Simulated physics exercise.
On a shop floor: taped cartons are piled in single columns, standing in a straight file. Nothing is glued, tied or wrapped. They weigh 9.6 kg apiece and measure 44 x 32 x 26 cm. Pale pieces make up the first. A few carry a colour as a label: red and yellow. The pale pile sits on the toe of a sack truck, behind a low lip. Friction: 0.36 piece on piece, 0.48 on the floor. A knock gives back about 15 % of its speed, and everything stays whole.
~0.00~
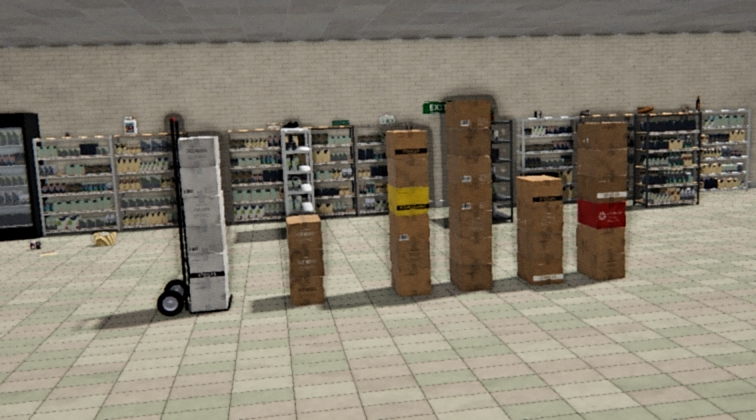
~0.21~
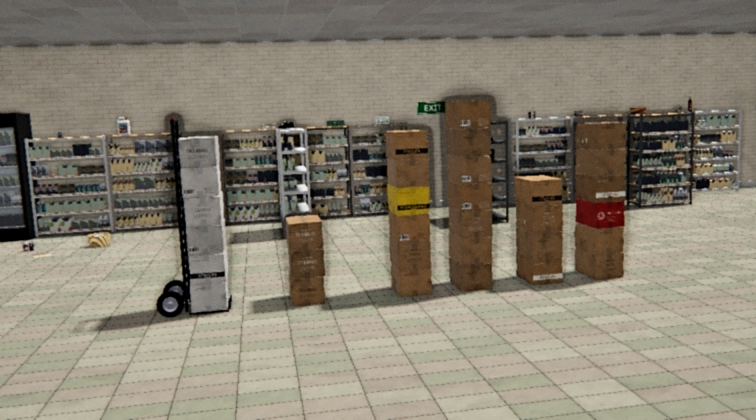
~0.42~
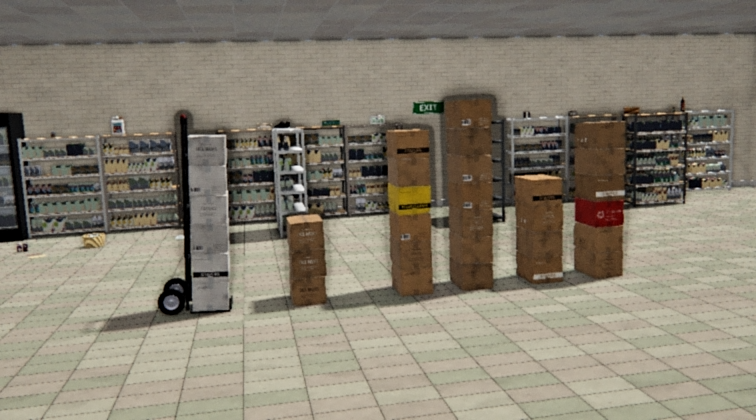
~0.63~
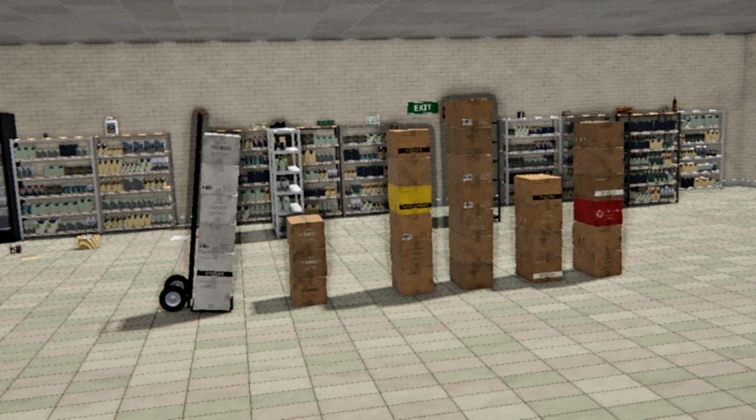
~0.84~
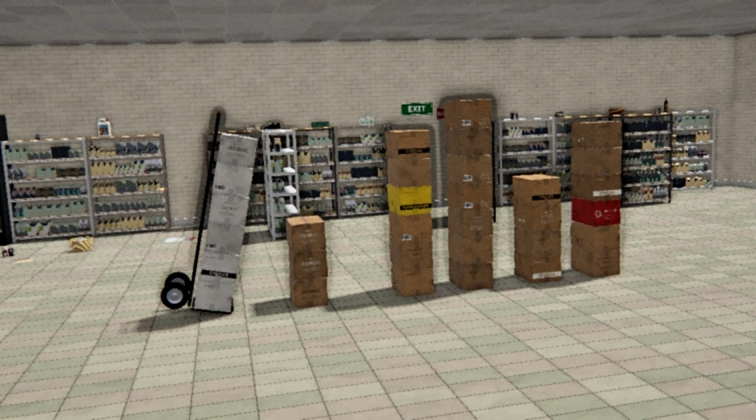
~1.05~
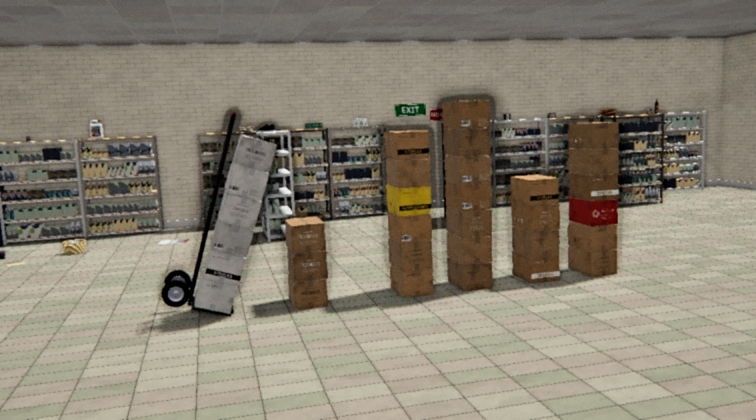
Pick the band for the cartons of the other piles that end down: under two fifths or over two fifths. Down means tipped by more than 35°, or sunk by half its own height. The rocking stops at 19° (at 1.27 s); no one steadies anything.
The part is under two fifths.
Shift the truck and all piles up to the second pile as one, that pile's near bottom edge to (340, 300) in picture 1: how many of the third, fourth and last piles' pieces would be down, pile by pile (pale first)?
Then third 0, fourth 0, last 0.
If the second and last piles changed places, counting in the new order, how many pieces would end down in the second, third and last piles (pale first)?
Then second 6, third 6, last 2.
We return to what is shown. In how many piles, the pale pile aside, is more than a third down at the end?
The count is 1.
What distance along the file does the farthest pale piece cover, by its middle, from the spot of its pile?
Some 180 cm.
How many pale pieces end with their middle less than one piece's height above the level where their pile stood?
3 pale pieces.
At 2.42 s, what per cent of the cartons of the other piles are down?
By then 10 per cent.
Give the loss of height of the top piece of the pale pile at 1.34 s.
About 20 cm.
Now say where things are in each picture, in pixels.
In the first frame (places mark the middle of the side facing us; the camera moves round a little), truck frame (175, 159) 0° forward; red carton (612, 215); yellow carton (413, 201); the rest undisturbed.
In the second frame, truck frame (175, 159) 0° forward; yellow carton (414, 201).
In the third frame, truck frame (183, 156) 3° forward; yellow carton (415, 201).
In the fourth frame, truck frame (197, 153) 7° forward, top of the pale pile leaning 8°; red carton (609, 213); the rest undisturbed.
In the fifth frame, truck frame (213, 152) 13° forward, top of the pale pile leaning 13°; yellow carton (416, 201); the rest undisturbed.
In the sixth frame, truck frame (225, 153) 17° forward, top of the pale pile leaning 19°; red carton (605, 213); yellow carton (415, 202); the rest undisturbed.
After 1.34 s, 1 of the pale pile down; none of the 26 other cartons down.
After 1.78 s, 6 of the pale pile down; none of the 26 other cartons down, 6 disturbed; yellow carton shifted 24 mm.
After 2.42 s, 6 of the pale pile down; 3 of the 26 other cartons down; yellow carton leaning 4°.
At rest (4.0 s), 6 of the pale pile down; 3 of the 26 other cartons down; yellow carton leaning 11°; red carton unmoved. That is 12 per cent. As the last picture would show them, middles, yellow carton near (436, 198), red carton near (593, 210).
